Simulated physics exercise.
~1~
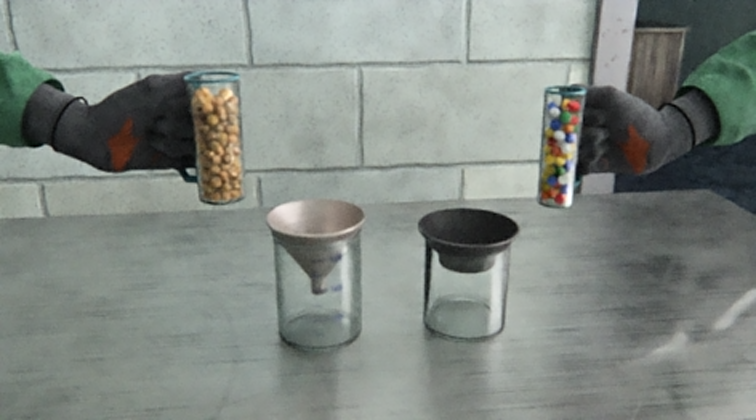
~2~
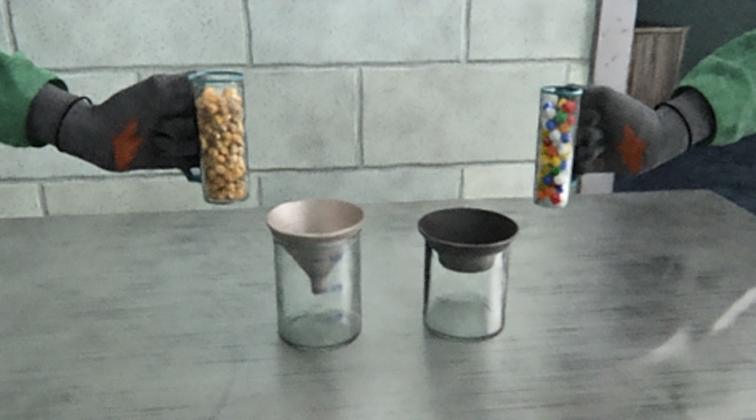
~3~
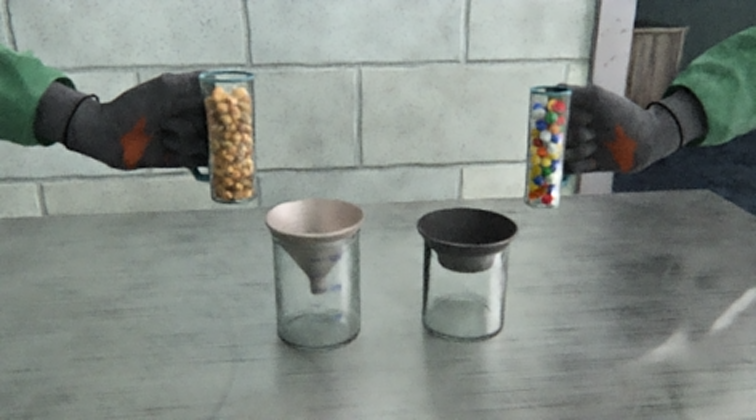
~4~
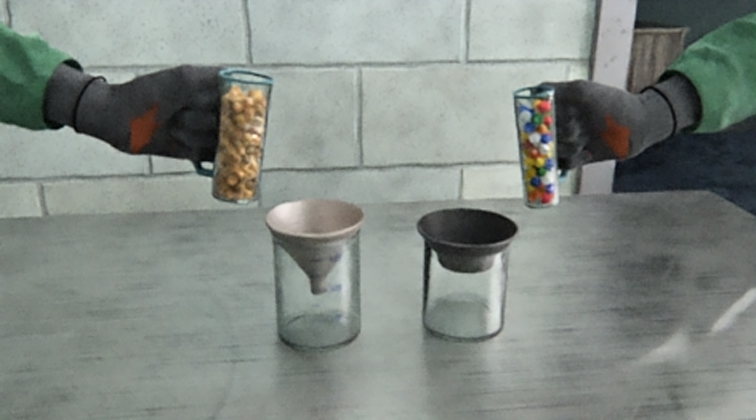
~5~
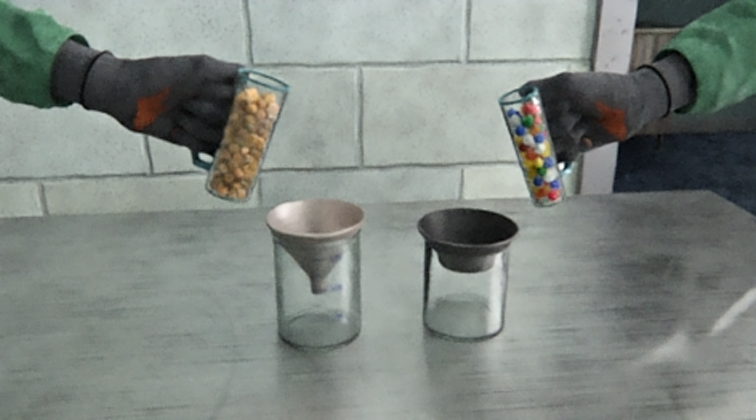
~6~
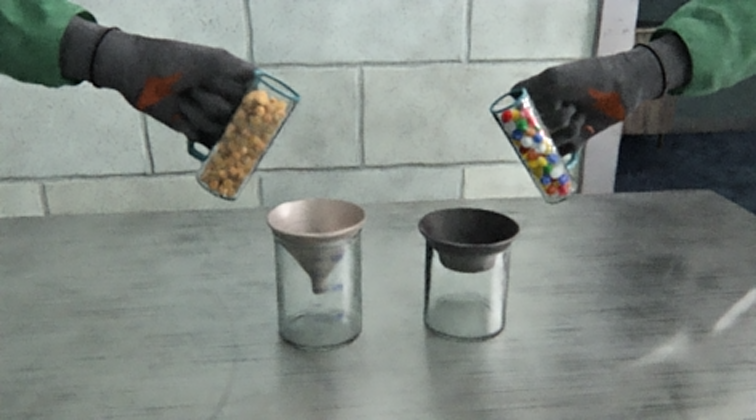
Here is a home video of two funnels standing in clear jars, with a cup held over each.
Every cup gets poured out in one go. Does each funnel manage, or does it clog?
Left funnel: Ends up stuck, right funnel: Ends up empty.
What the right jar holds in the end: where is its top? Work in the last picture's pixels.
Top at rest: Approx. (461, 301).
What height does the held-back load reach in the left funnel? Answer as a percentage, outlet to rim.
About 95 %.
Then, 0.41 s past the last view, left, all still in the cup; right, all still in the cup.
Then, 0.85 s past the last view, left, nearly all still in the cup, a stray few in or over the funnel; right, all still in the cup.
Then, 1.37 s past the last view, left, a small part still in the cup, most in or over the funnel, a stray few down in the jar; right, about a quarter still in the cup, about a quarter in or over the funnel, about half down in the jar.
Finally, left, nearly all stuck in the funnel, a stray few down in the jar, a stray few beside the jar; right, all down in the jar.
